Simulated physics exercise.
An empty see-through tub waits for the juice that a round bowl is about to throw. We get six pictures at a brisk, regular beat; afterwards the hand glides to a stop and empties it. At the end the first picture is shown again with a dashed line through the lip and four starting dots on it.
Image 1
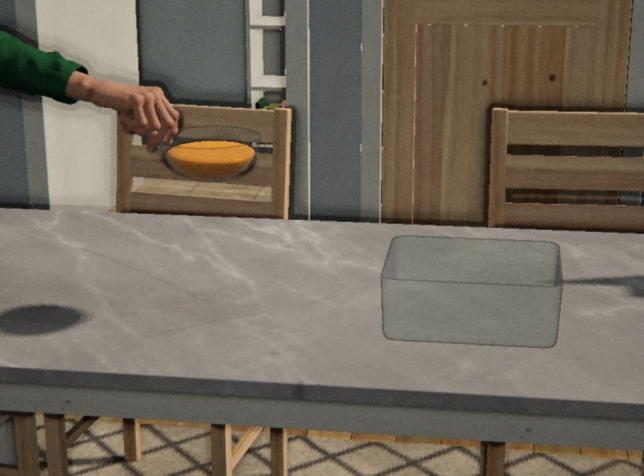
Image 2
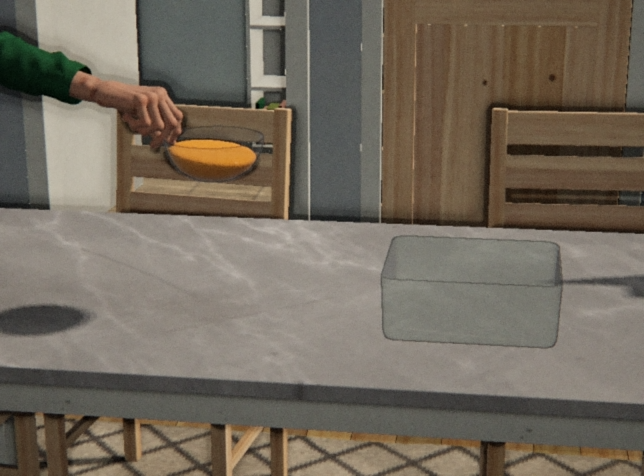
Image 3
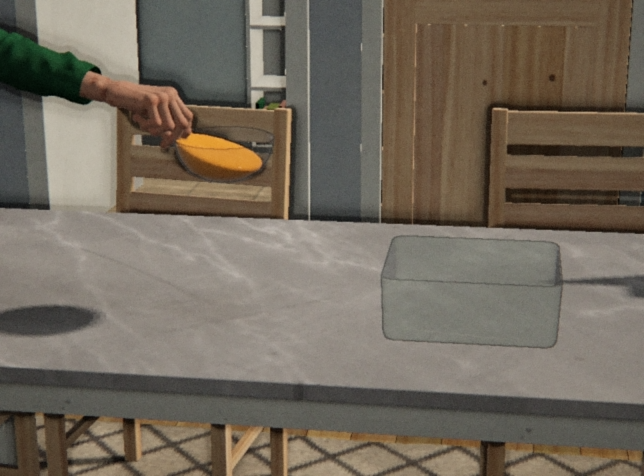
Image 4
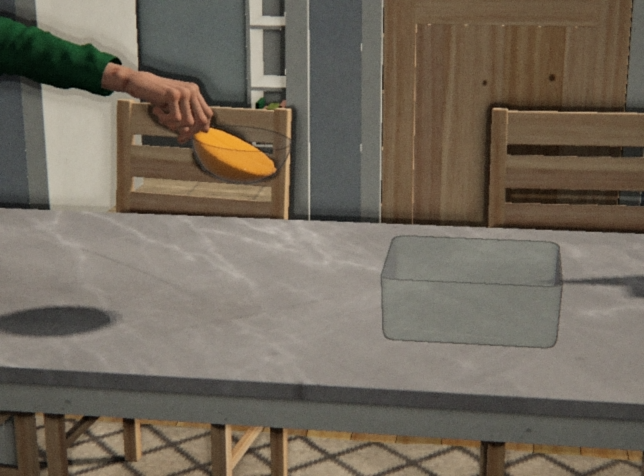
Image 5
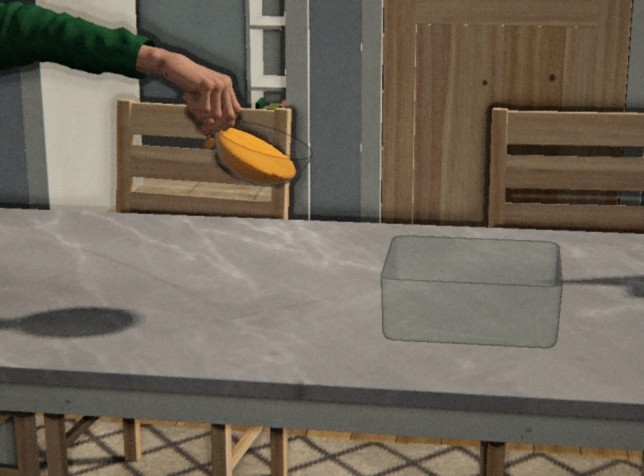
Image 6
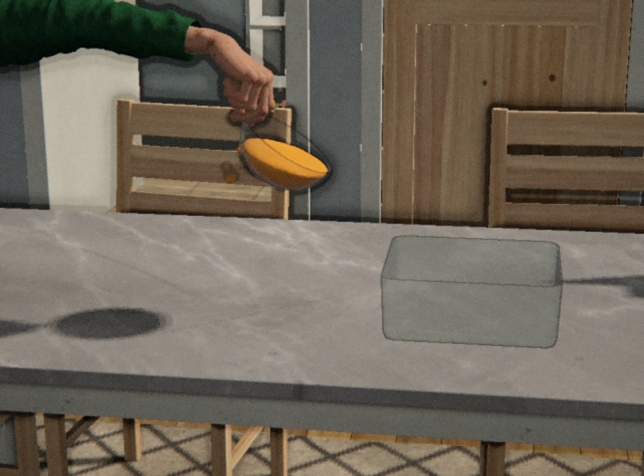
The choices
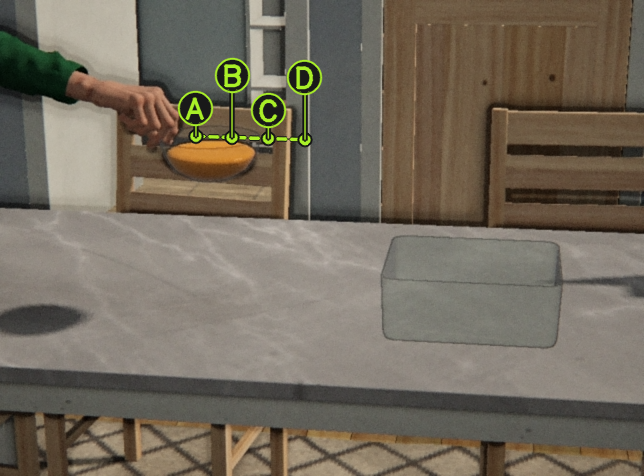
A clear round bowl of orange juice, held by a hand in a green sleeve, hovers almost still at the left above a grey marble table with an empty see-through tub on it. The arm then carries the bowl a short way right, tilting it progressively down toward the right.
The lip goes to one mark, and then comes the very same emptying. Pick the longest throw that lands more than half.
It is B.
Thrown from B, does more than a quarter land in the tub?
Yes.
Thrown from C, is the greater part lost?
No, that is safe.
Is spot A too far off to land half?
Yes, it does.
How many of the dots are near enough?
Three of them.
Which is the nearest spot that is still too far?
A.
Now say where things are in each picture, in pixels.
The first picture shows upright, lip at (258, 138); tub from (382, 338) to (557, 347); nothing has left yet.
The second picture shows upright, lip at (261, 138); nothing has left yet.
The third picture shows upright, lip at (272, 138); nothing has left yet.
The fourth picture shows tipped about 6°, lip at (289, 144); juice is over the rim, down to (191, 132).
The fifth picture shows tipped about 17°, lip at (311, 154); juice is over the rim, down to (210, 145).
The sixth picture shows tipped about 33°, lip at (330, 169); juice is over the rim, down to (232, 180).
On the marked copy, A at (195, 136); B at (232, 137); C at (268, 138); D at (304, 139).
Choosing A, about 22 % lands in the tub, 73 % falls short and 6 % goes beside or beyond.
Choosing B, about 71 % lands in the tub, 18 % falls short and 10 % goes beside or beyond.
Choosing C, about 79 % lands in the tub, 5 % falls short and 16 % goes beside or beyond.
Choosing D, about 82 % lands in the tub, 7 % falls short and 11 % goes beside or beyond.
